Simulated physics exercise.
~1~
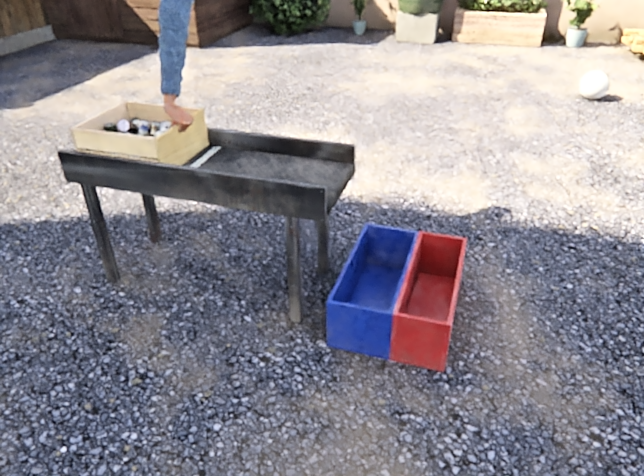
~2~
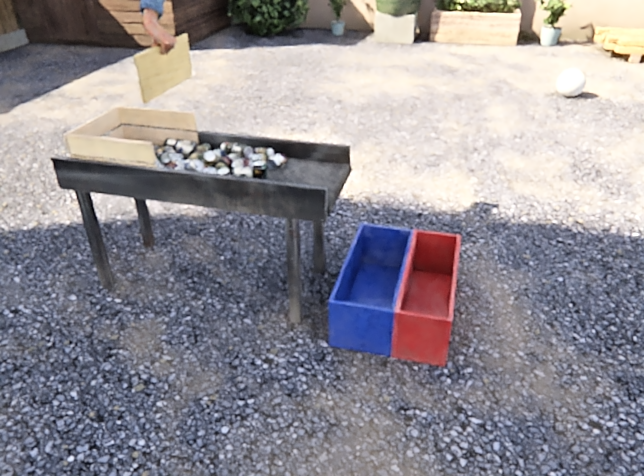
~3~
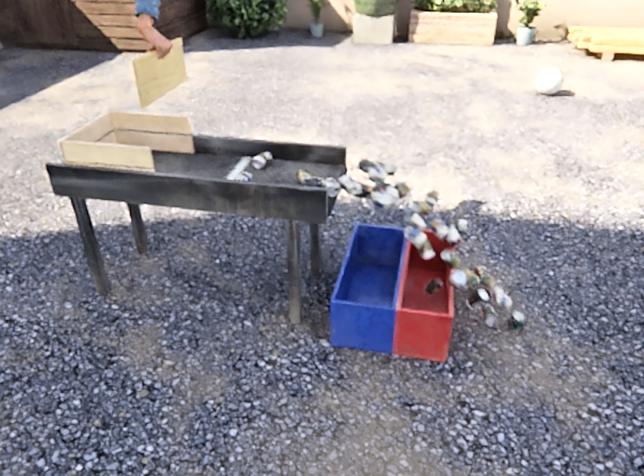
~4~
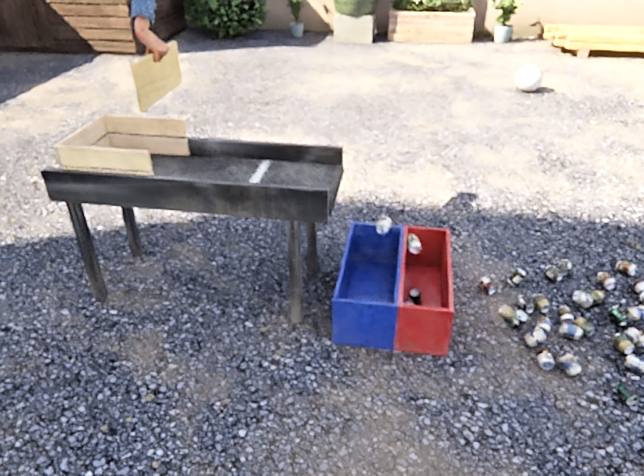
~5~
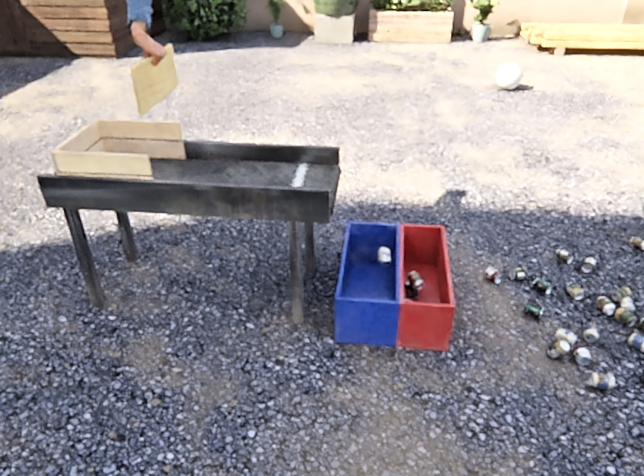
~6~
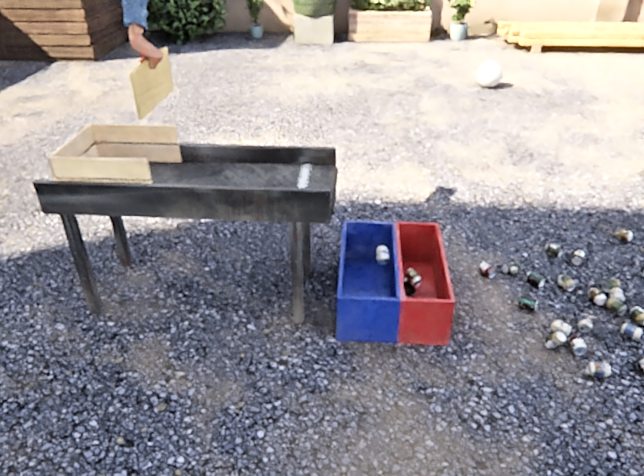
A hand lifts the end panel of a pale wooden pen of small cans, which sits on a dark raised belt in a gravel yard. The cans spread out along the belt to the right as a white stripe rides with them. They shoot off the end in a stream, most flying over the blue bin and the red tub beyond it. They land scattered on the gravel to the right, while the last few drop toward the containers. At the end, one can lies in the blue bin, a few rest in the red tub, and the belt is empty.
